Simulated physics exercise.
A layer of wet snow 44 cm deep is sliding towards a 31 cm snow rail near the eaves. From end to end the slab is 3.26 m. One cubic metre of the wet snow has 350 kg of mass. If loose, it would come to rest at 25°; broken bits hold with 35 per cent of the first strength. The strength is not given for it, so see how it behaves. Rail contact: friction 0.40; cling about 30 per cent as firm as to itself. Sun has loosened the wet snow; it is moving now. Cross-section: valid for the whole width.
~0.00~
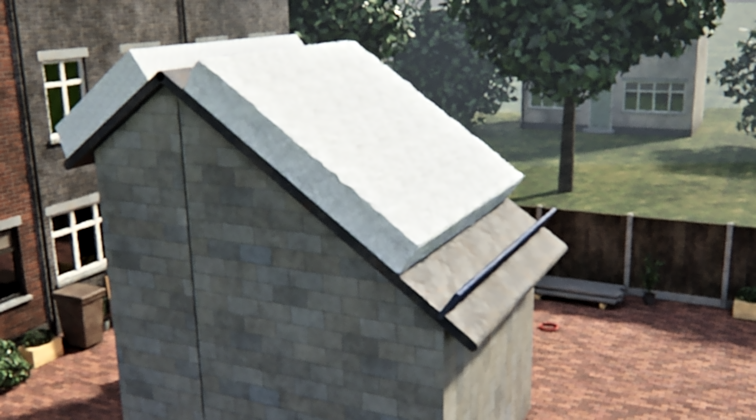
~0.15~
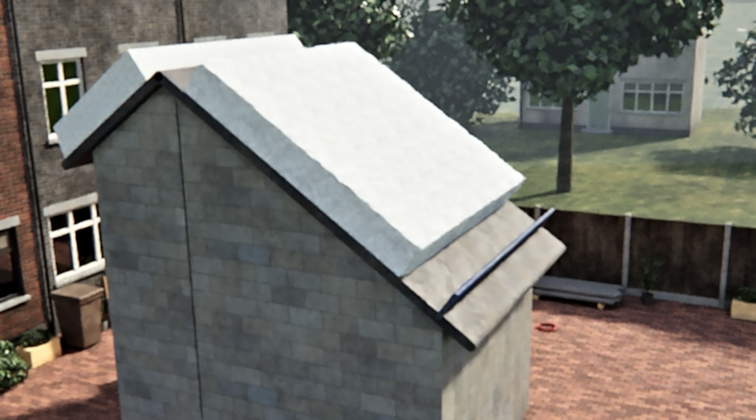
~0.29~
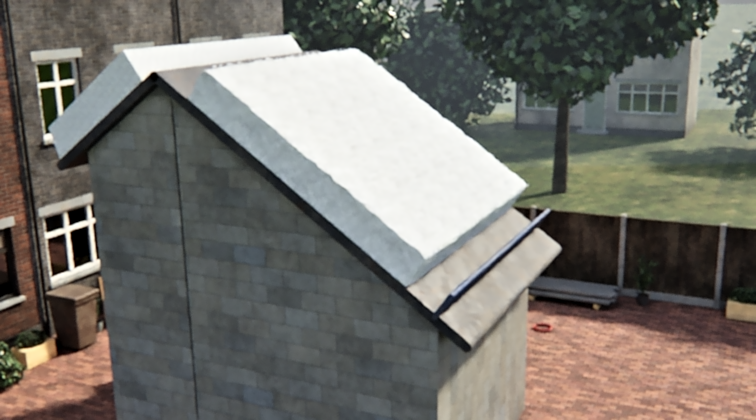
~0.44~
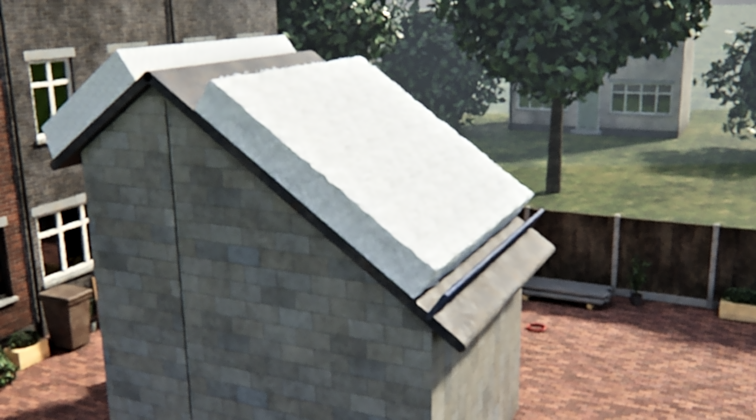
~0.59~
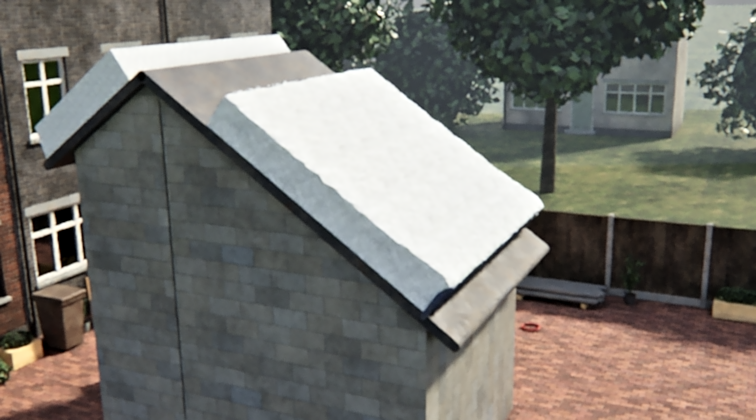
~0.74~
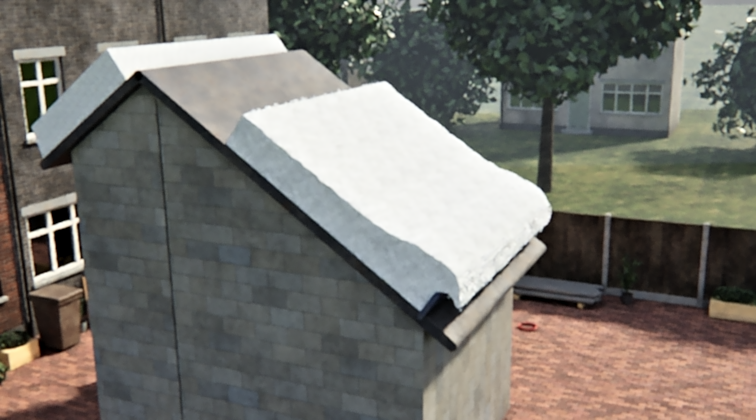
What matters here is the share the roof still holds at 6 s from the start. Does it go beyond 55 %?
No.
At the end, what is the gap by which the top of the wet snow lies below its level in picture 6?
The top ends up roughly 1.0 m below where it was in the last picture.
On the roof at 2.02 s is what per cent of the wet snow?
That comes to about 45 per cent.
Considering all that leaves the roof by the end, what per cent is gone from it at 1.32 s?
About 50 %.
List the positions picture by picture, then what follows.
In the first frame, leading edge of the wet snow at (417, 249).
In the second frame, leading edge of the wet snow at (419, 252), its middle shifted 4.8 cm.
In the third frame, leading edge of the wet snow at (424, 261), its middle shifted 18 cm.
In the fourth frame, leading edge of the wet snow at (434, 274), its middle shifted 38 cm.
In the fifth frame, leading edge of the wet snow at (450, 284), its middle shifted 66 cm, 5 % of it past the rail, in one piece.
In the sixth frame, leading edge of the wet snow at (463, 290), its middle shifted 95 cm, 12 % of it past the rail, cracking.
After 1.32 s, 68 % of the snow is on the roof.
After 2.02 s, 47 % of the snow is on the roof.
After 2.71 s, 42 % of the snow is on the roof.
After 3.40 s, 41 % of the snow is on the roof.
After 6.00 s, at the end, 41 % of the snow is on the roof.
